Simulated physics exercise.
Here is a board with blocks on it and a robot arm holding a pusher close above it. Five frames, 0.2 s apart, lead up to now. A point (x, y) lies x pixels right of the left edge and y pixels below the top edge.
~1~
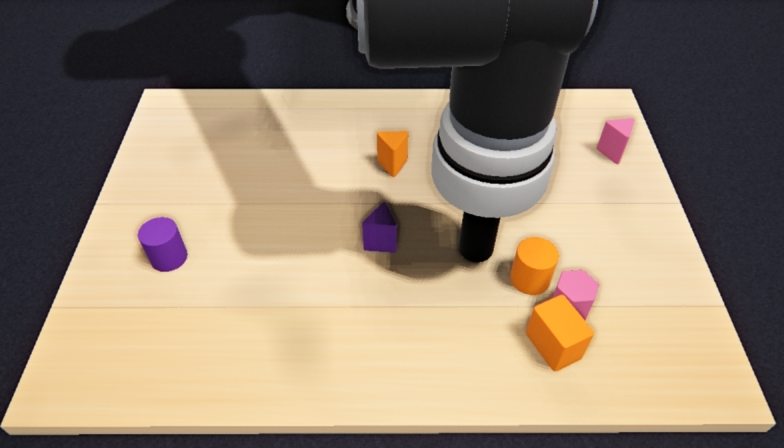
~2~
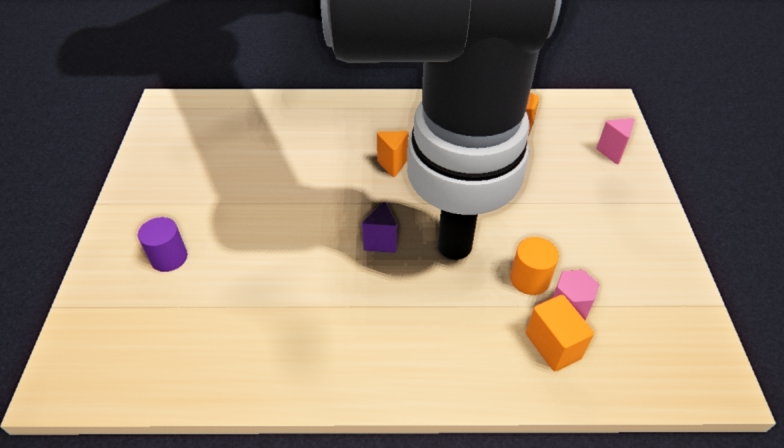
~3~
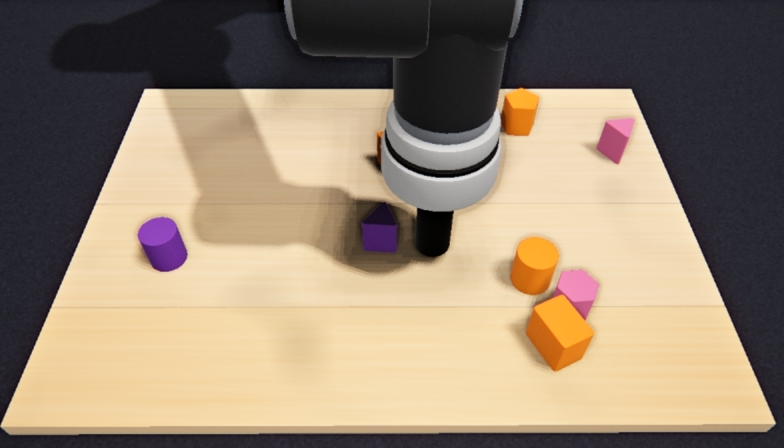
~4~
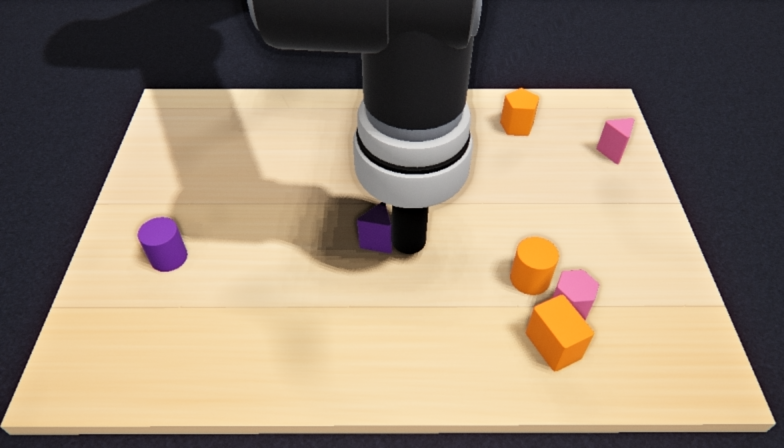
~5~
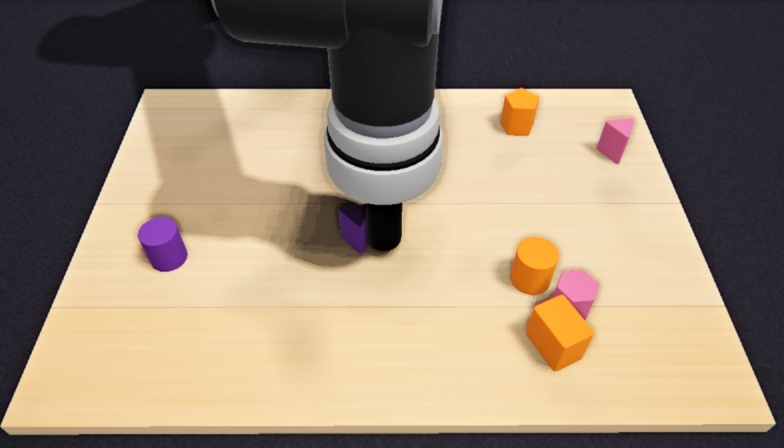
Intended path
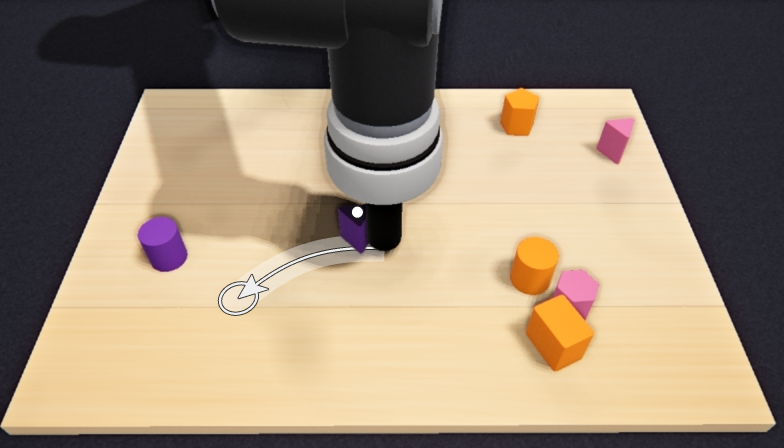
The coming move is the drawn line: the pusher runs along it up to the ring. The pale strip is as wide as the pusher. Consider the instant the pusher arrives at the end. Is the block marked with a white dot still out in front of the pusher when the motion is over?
I'd say no.
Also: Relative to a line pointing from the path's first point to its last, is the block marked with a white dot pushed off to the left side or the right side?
Facing from start to end, it will go to the right.
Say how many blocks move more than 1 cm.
That's one.
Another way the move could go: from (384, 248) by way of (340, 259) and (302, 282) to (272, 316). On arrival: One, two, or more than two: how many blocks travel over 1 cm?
Total moved: One.
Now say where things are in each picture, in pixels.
The first picture shows lower end of the pusher (476, 249), tops of blocks, purple cylinder (157, 231), purple three-sided block (381, 216).
The second picture shows pusher (455, 247), blocks as before.
The third picture shows pusher (432, 244), blocks as before.
The fourth picture shows pusher (409, 241), purple three-sided block (377, 215).
The fifth picture shows pusher (384, 238), purple cylinder (157, 231), purple three-sided block (357, 212).
The drawn path runs from (384, 248) over (333, 251) and (283, 267) to (238, 298); the dot is on the purple three-sided block.
What follows on the original path. One third of the way, pusher (331, 241); purple three-sided block (318, 204), turned 40° clockwise.
Two thirds of the way, pusher (281, 258); purple three-sided block (316, 203), turned 45° clockwise.
At the end, pusher (235, 289); purple cylinder not moved; purple three-sided block (316, 203), turned 45° clockwise.
